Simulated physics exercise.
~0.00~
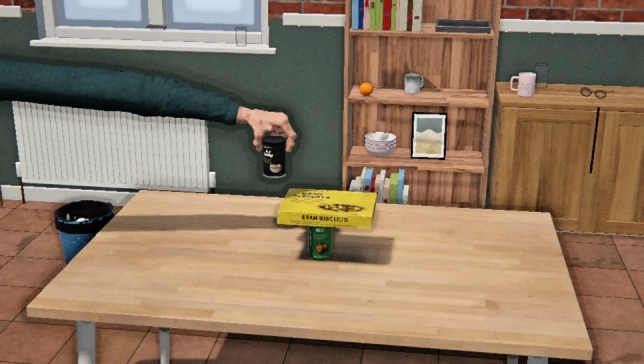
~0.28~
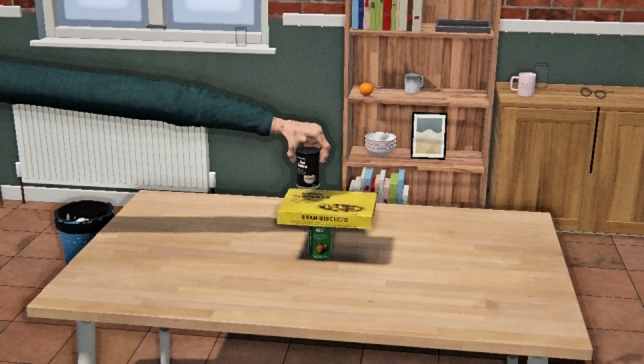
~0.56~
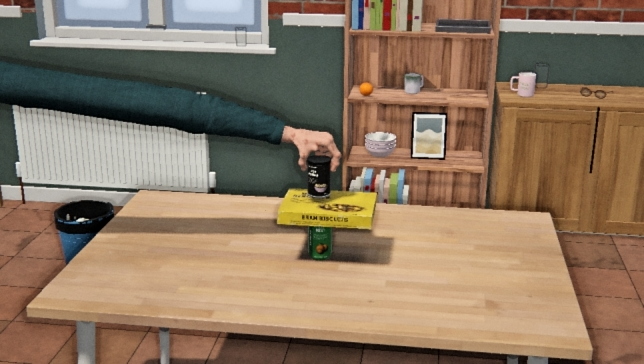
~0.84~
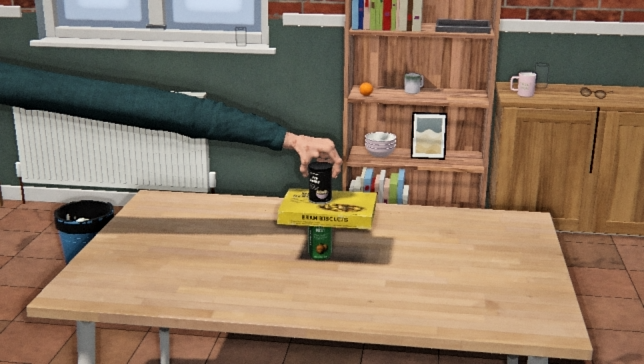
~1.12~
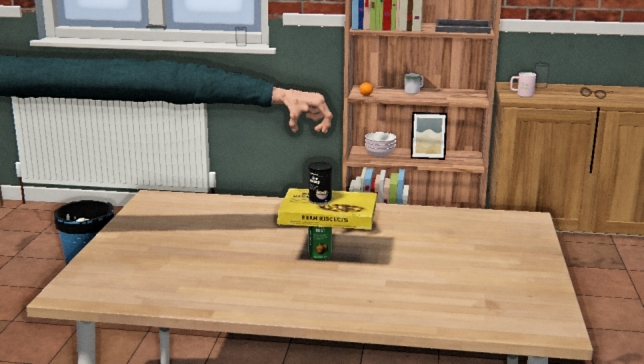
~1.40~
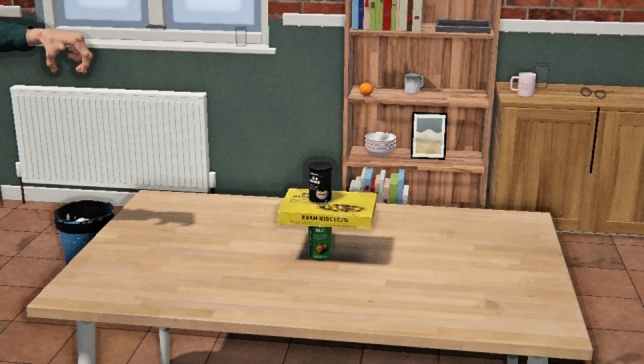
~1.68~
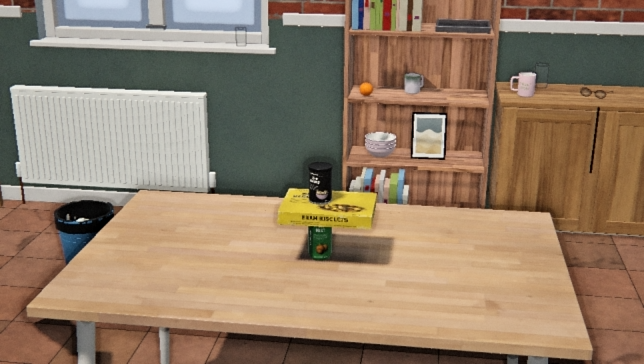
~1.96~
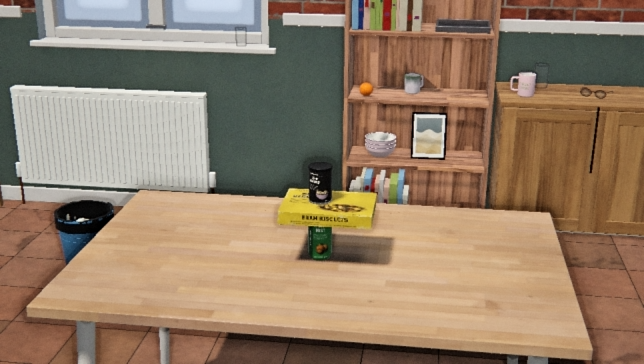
A hand in a dark green sleeve reaches in from the left, carrying a small black tin over a pale wooden table, seen from the front and slightly above. On the table a yellow packet lies flat across an upright green can, with a white radiator, a bin, shelves and a wooden cabinet behind. The hand moves the tin to the right, then lowers it upright onto the packet, a little left of its middle. The fingers let go, and the arm draws back out to the left. Nothing falls, and the little tower stands still and balanced.
